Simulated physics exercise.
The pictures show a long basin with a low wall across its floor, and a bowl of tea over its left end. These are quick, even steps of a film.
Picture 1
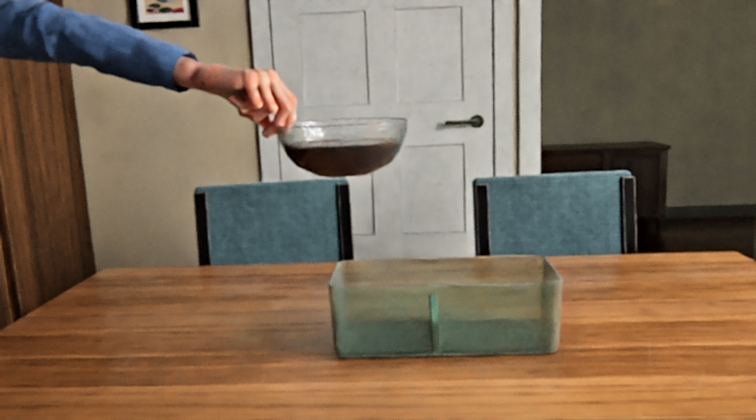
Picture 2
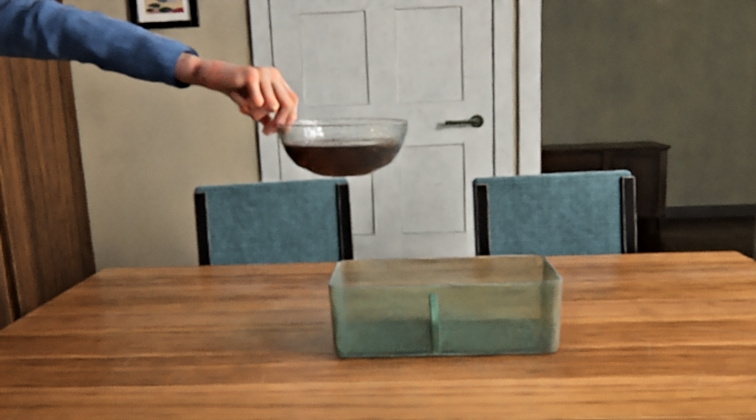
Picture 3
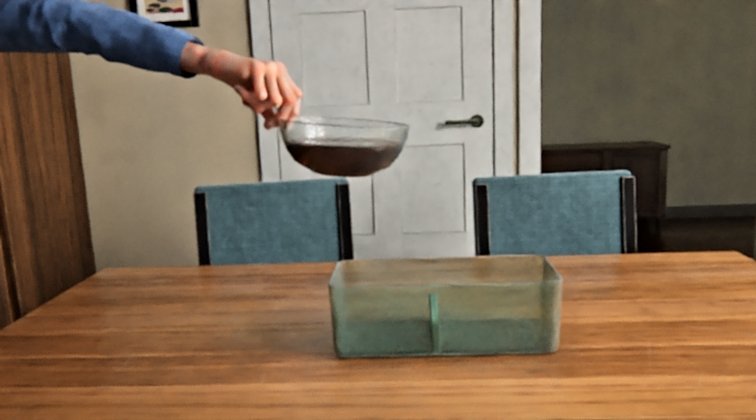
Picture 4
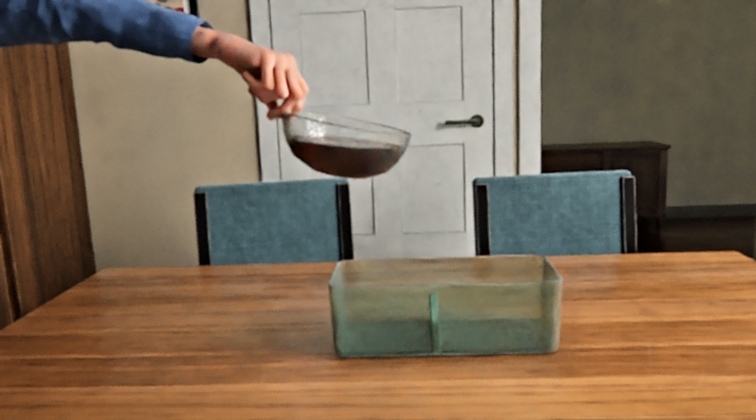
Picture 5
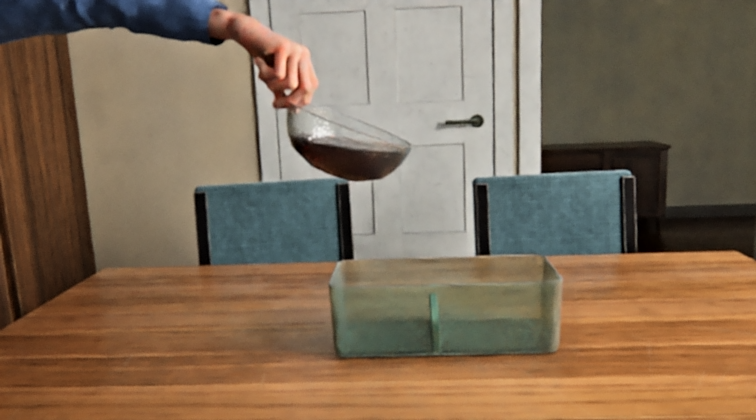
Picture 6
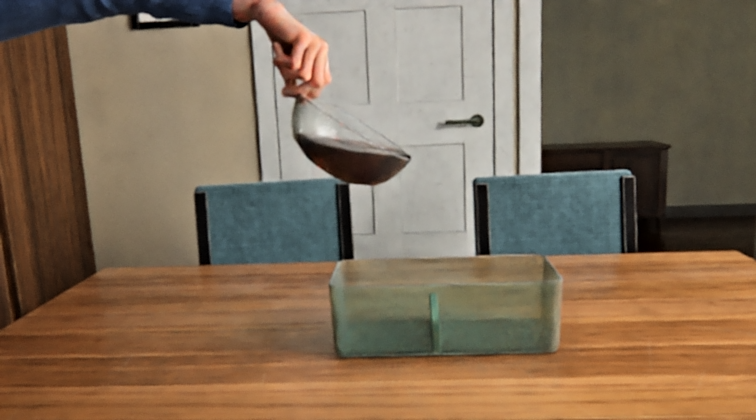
On a wooden dining table with two blue chairs behind it, a hand holds a glass bowl of dark tea nearly level above a long, greenish basin with a low divider. The hand rises and moves right, tilting the bowl slowly, then more steeply, until its right rim is well lowered.
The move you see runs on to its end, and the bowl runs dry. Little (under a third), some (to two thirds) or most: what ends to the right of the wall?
It comes to between a third and two thirds.
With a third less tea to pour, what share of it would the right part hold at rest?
Close to 55 per cent.
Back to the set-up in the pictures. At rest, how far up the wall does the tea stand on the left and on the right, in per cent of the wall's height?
Near 30 on the left, 40 on the right.
A moment on, the bowl is tipped on its side and 9 per cent is still to pour, 1 is left of the wall and 20 right of it.
Next, the bowl is tipped right over and 0 per cent is still to pour, 30 is left of the wall and 61 right of it.
Then the bowl is tipped right over and 0 per cent is still to pour, 33 is left of the wall and 52 right of it.
Later the bowl is tipped right over and 0 per cent is still to pour, 37 is left of the wall and 56 right of it.
In the end 38 per cent lies left of the wall, 56 right of it and 6 outside.
